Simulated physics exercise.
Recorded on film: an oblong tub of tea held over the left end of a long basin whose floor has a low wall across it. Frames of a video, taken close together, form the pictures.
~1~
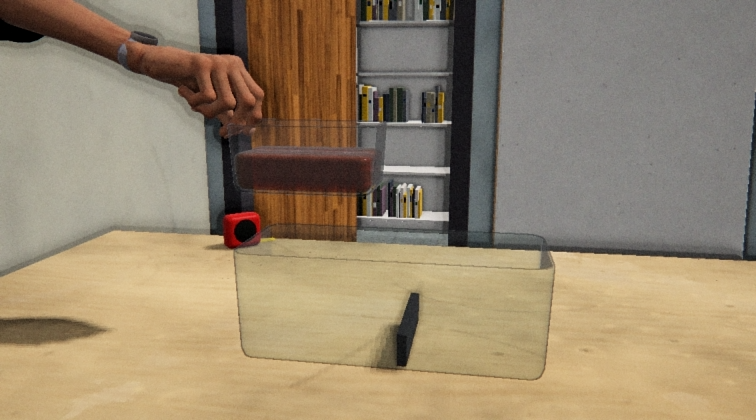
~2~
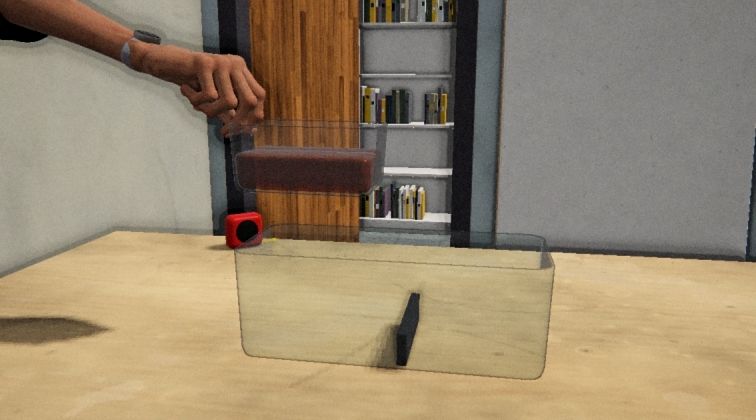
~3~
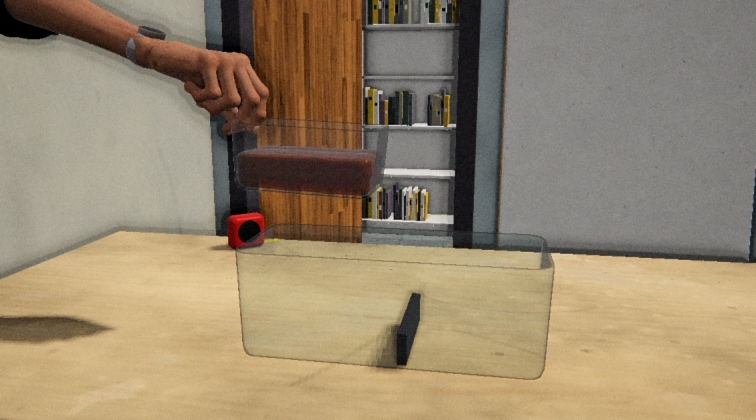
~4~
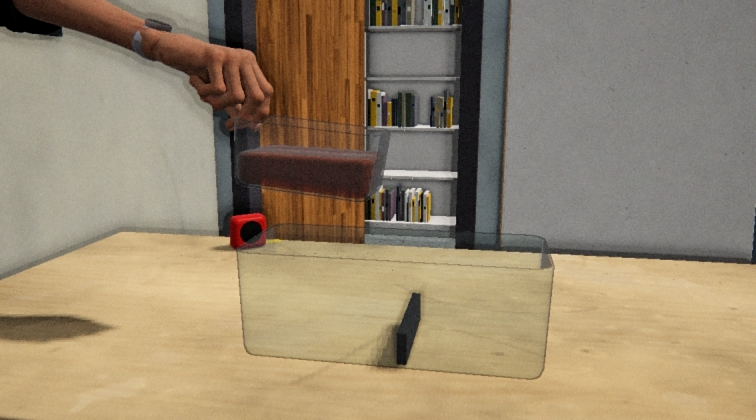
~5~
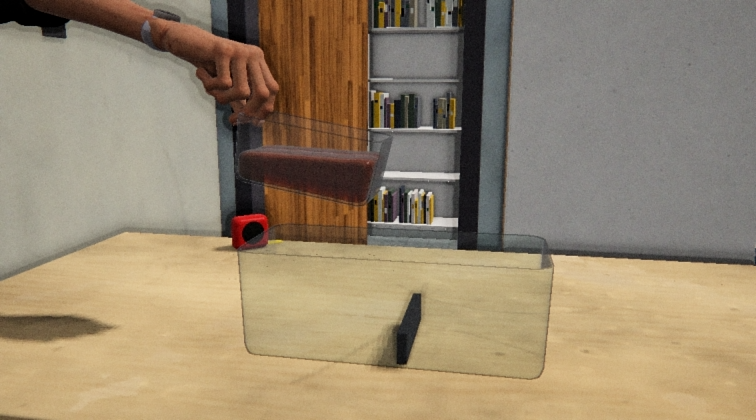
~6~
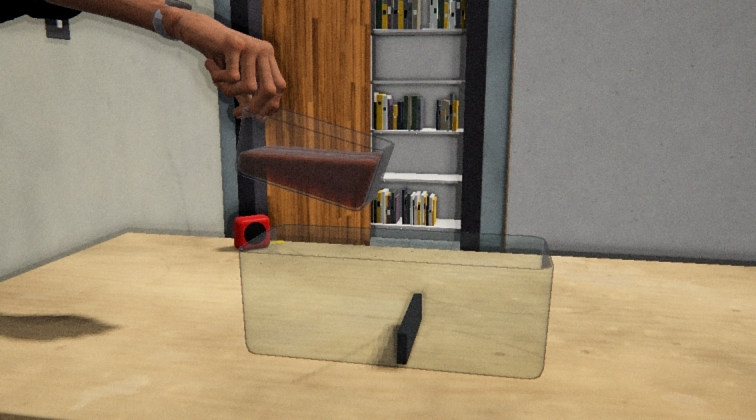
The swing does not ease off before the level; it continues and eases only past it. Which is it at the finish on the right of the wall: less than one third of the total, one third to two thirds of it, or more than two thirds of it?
At the finish the right of the wall has one third to two thirds of the total.
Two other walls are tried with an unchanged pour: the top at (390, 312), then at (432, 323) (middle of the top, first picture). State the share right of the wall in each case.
Result: 75 % first, 40 % second.
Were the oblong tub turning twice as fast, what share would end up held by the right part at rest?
I'd estimate about 50 percent ends up there.
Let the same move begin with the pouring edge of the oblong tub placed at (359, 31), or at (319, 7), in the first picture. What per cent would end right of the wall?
In order, some 55 and 20 percent.
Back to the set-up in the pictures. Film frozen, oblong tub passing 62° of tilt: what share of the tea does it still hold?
Near 55 per cent.
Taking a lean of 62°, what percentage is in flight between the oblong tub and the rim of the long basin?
Close to 25 per cent.
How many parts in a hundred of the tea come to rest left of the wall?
Roughly 40 %.
A moment on, the tilt is 62° and 54 per cent is still to pour, 1 is left of the wall and 20 right of it.
Next, the tilt is 90° and 15 per cent is still to pour, 23 is left of the wall and 57 right of it.
Then the tilt is 97° and 2 per cent is still to pour, 39 is left of the wall and 58 right of it.
Later the tilt is 97° and 0 per cent is still to pour, 41 is left of the wall and 58 right of it.
In the end 42 per cent lies left of the wall, 58 right of it and 0 outside.
